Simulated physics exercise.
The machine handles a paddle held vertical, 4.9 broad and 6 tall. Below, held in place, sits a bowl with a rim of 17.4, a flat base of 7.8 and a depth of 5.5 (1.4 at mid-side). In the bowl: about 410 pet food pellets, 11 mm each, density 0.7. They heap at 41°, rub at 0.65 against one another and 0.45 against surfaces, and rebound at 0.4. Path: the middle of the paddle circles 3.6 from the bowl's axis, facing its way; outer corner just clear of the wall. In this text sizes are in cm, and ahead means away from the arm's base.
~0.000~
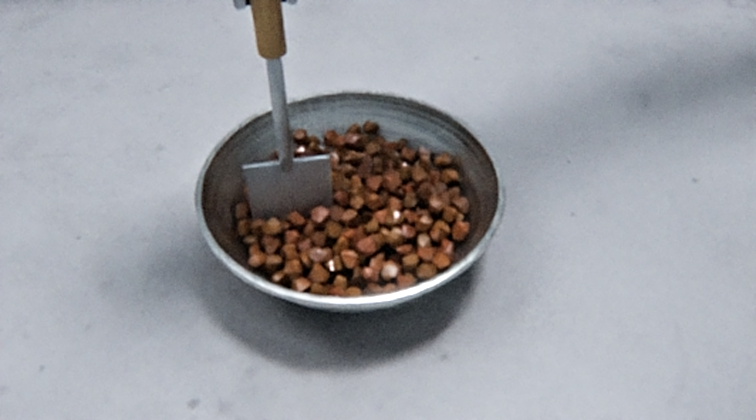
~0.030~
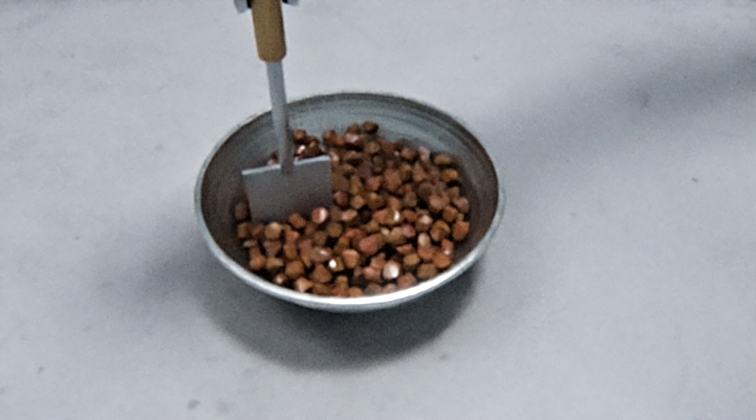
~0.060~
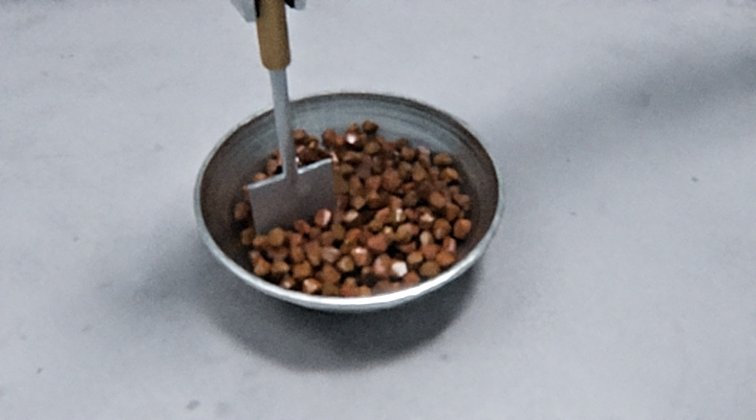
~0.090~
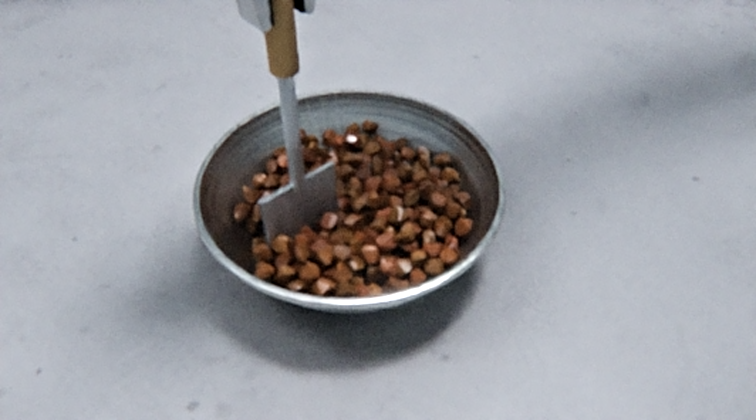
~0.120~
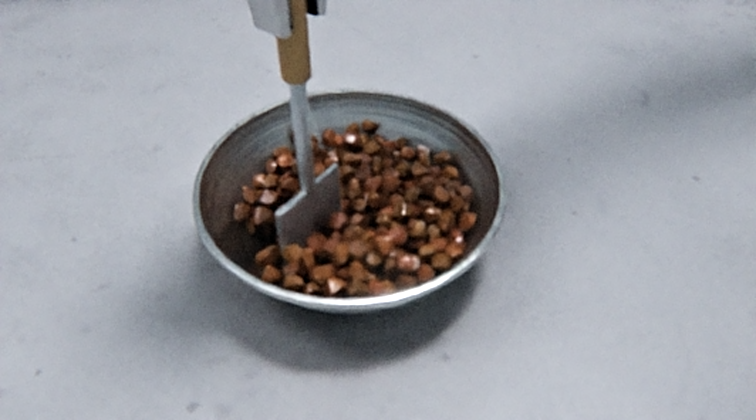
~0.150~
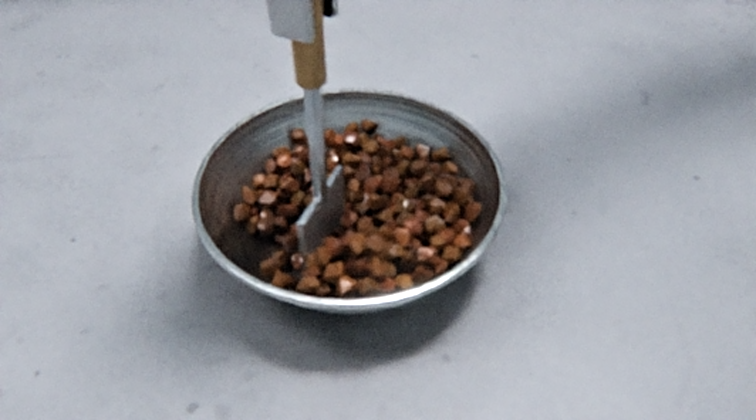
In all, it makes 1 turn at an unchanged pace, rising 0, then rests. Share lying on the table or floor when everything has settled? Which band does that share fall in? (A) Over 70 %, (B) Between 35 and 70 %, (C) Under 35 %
Under 35 % (C).
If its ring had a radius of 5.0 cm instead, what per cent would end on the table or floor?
Then about 20 per cent.
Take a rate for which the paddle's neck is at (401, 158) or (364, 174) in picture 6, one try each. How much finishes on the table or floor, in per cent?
Some 50 and 35 per cent.
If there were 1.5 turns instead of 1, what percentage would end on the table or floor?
I'd reckon near 35 per cent.
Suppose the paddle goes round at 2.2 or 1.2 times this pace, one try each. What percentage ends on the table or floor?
Around 45 percent for the first try and 25 percent for the second.
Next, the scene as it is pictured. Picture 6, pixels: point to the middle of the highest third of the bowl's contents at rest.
Near (288, 244).
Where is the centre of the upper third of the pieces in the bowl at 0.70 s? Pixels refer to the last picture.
Somewhere around (258, 160), I think.
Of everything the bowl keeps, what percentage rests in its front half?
Roughly 75 percent of it.
After 0.42 s, 174° round, highest piece 8 above the table; 378 in the bowl, 17 on the table or floor, 13 in flight or on the tool.
After 0.70 s, 292° round, highest piece 8 above the table; 338 in the bowl, 57 on the table or floor, 13 in flight or on the tool.
After 1.03 s, 0° round, highest piece 7 above the table; 305 in the bowl, 102 on the table or floor, 1 in flight or on the tool.
After 1.73 s, 0° round, highest piece 7 above the table; 305 in the bowl, 103 on the table or floor.
At rest, 305 in the bowl, 103 on the table or floor. That is 25 % on the table or floor.
